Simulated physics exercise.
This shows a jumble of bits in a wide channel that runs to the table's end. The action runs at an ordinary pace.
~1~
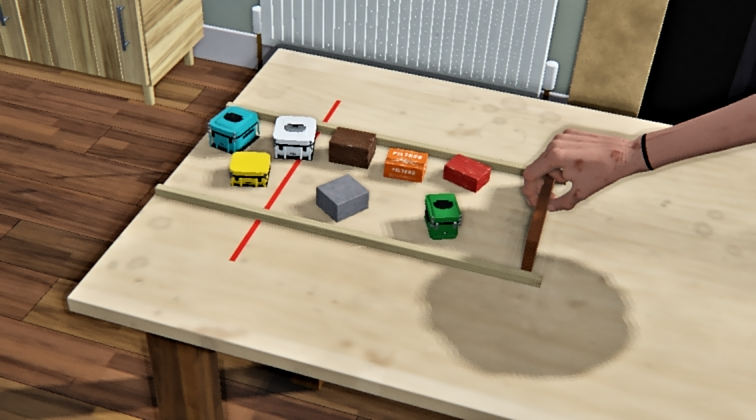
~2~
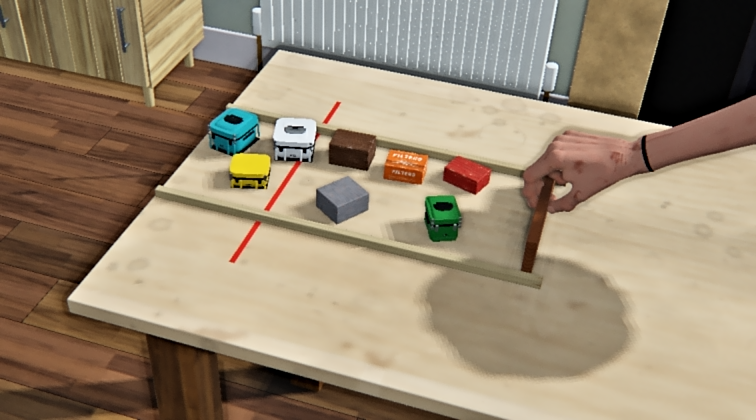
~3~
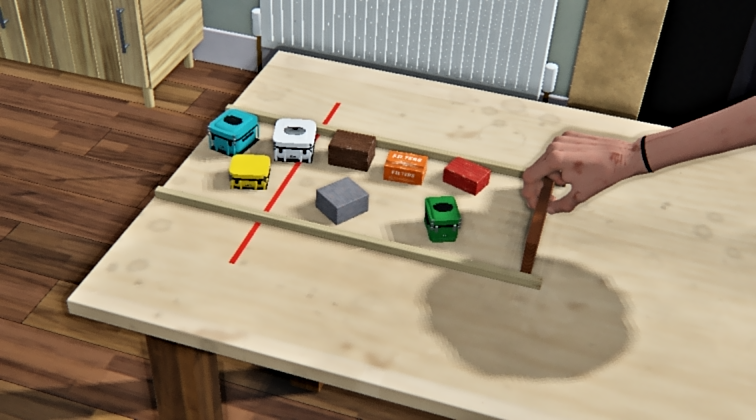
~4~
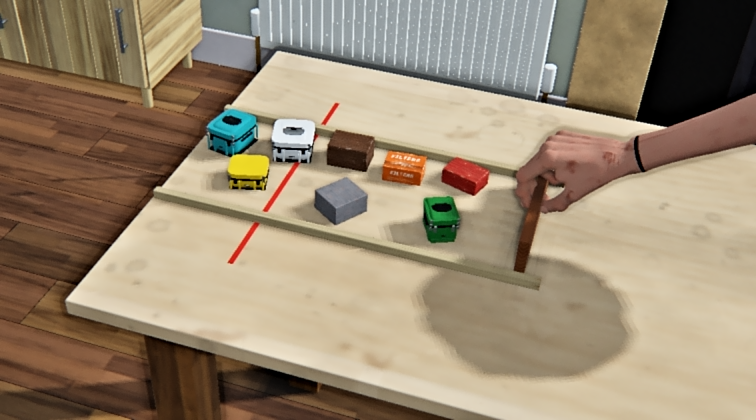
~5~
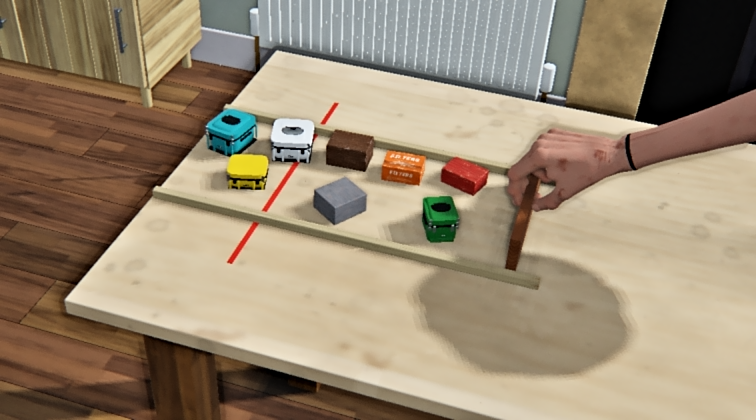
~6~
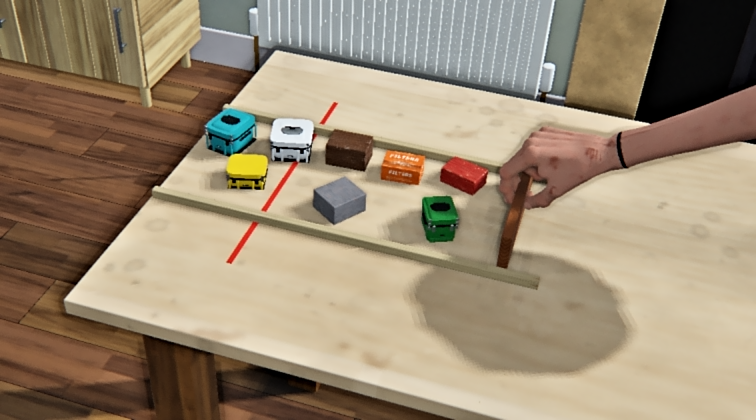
A hand with a dark wristband grips an upright reddish-brown board on a pale wooden table, seen from above at an angle, with a radiator behind. Between two wooden rails lie turquoise, yellow and white cases at left near a red line, then brown, grey, orange, red and green pieces. The hand slides the board slightly left, while the pieces stay put and the view barely shifts.
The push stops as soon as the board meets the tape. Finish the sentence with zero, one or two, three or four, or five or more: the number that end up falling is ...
The number that end up falling is one or two.
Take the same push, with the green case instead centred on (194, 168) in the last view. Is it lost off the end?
Result: It remains there.
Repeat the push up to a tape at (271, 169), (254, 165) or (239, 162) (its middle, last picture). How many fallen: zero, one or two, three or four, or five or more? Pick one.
Three or four; three or four; 5 or more.
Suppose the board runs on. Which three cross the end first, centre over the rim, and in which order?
First the turquoise case, then the white case, then the brown block.
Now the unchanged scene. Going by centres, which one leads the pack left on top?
The brown block ends nearest.
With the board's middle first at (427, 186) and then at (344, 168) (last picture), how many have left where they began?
The counts are 4 and 7.
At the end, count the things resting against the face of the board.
It's 2 of them.
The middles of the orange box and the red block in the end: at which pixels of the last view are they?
The orange box comes to rest close to (249, 135), while the red block rests close to (287, 141).
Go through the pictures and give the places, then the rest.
Turquoise case (234, 130); yellow case (250, 170); white case (295, 138); board (542, 209); tape (292, 171), in the first frame.
Yellow case (251, 172); orange box (406, 167), in the second frame.
White case (295, 141); board (541, 211), in the third frame.
Turquoise case (233, 132); brown block (351, 151), in the fourth frame.
Yellow case (248, 173); grey block (340, 200), in the fifth frame.
Turquoise case (231, 132); yellow case (248, 172); white case (292, 141); board (519, 207); tape (289, 173), in the sixth frame.
Soon after, none off yet; turquoise case at rest near (231, 132); yellow case at rest near (248, 172); white case at rest near (292, 141).
Then, none off yet; turquoise case moving near (221, 131); yellow case at rest near (248, 172); white case moved about its own width near (260, 133).
Further on, one off so far; turquoise case falling near (165, 248); yellow case moved a little near (235, 168); white case moved well along near (206, 121).
At rest, the number that fall off is one or two; fallen, white case and turquoise case.
